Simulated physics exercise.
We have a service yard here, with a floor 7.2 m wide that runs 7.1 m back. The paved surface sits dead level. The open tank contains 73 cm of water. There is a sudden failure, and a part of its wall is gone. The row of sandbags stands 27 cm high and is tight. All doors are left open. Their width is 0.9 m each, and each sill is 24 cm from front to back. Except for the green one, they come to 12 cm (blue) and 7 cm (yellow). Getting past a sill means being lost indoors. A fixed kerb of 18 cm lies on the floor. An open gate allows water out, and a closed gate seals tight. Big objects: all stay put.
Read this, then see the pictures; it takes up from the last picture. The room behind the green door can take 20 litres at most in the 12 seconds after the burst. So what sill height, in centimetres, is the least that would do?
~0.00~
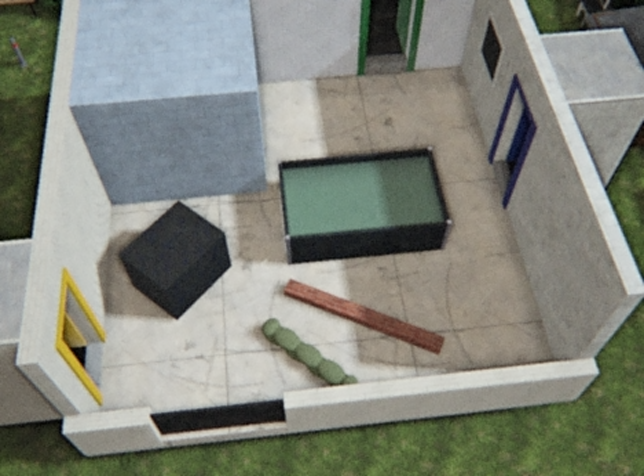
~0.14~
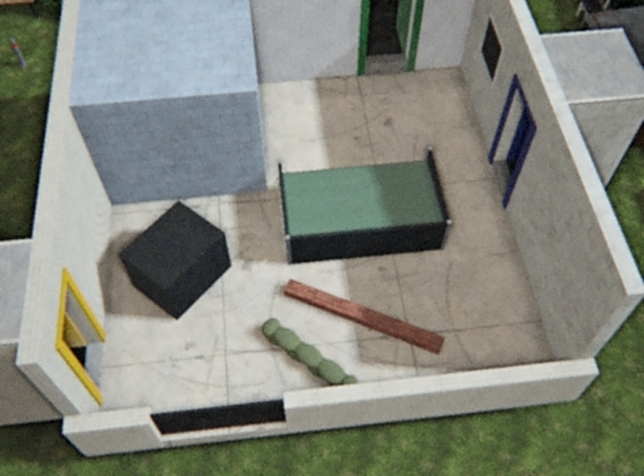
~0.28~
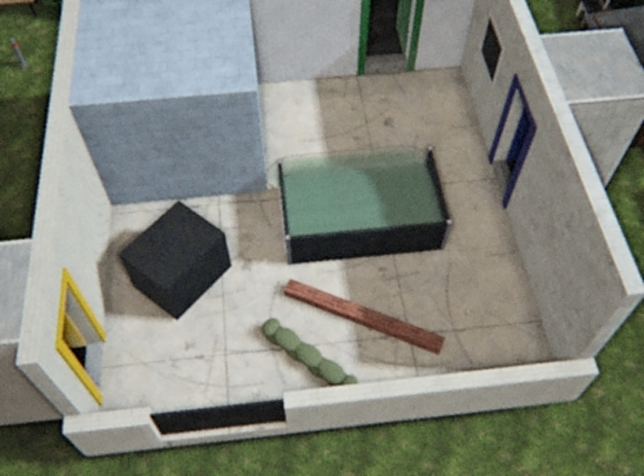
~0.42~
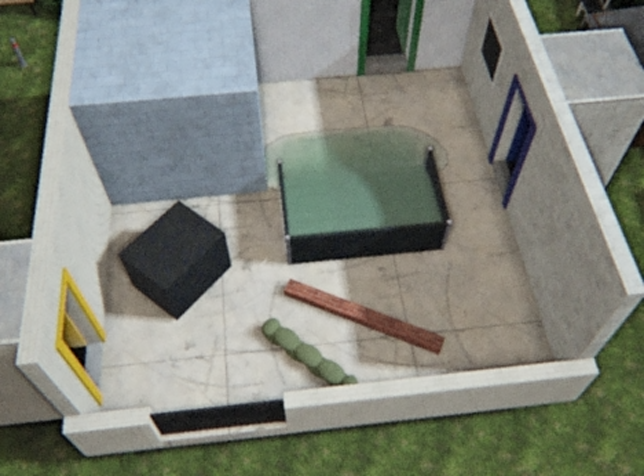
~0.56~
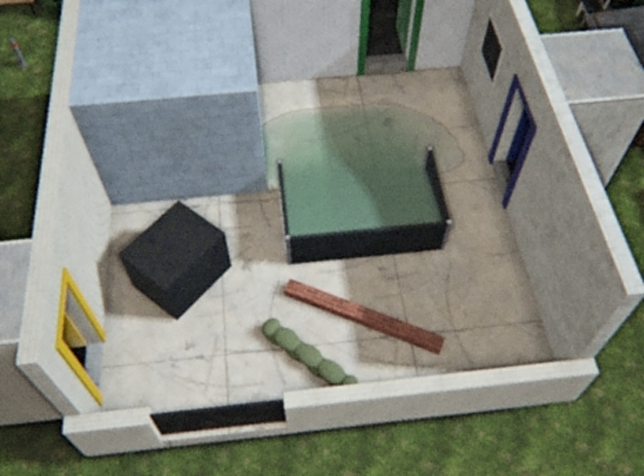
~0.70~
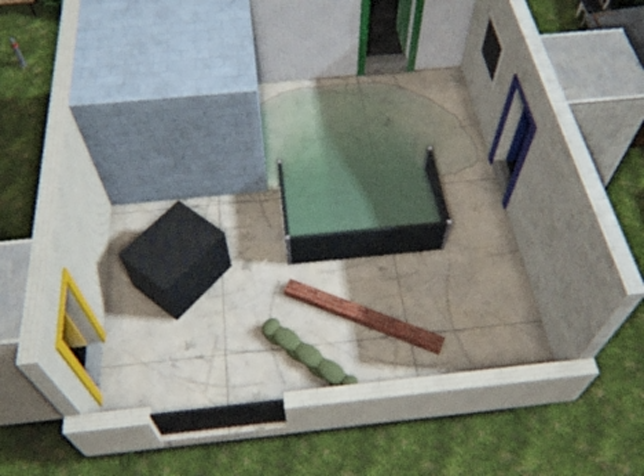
I would say 31 cm at the least.
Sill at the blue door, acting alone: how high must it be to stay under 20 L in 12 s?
Blue - roughly 9.0 cm.
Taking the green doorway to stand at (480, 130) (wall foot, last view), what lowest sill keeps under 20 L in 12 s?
It needs about 18 cm.
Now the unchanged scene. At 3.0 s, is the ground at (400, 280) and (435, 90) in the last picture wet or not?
In turn: Dry, flooded.
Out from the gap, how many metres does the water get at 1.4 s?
Front distance: Approx. 3.8 m.
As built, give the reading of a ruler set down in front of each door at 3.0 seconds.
Depth at blue 2 cm, at yellow 0 cm, at green 24 cm.
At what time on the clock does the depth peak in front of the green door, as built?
At about 1.6 s.
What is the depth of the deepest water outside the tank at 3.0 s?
Up to some 36 centimetres, I'd say.
After 1.4 s water covers 30 % of the floor, deepest (55 cm) near (268, 90); 36 cm at the green door, 8 litres in over its 26 cm sill.
After 3.0 s water covers 30 % of the floor, deepest (36 cm) near (454, 69); 24 cm at the green door, 50 litres in over its 26 cm sill.
After 12.0 s water covers 90 % of the floor, deepest (14 cm) near (452, 121); 12 cm at the green door, 52 litres in over its 26 cm sill.
At the green door as built, the water arrived by 0.8 s and peaked near 37 cm at 1.6 s.
Run again over the same 12 s with other heights there, 61 litres in over 25 cm, 10 litres over 33.5 cm. The limit of 20 litres is kept from about 31 cm up.
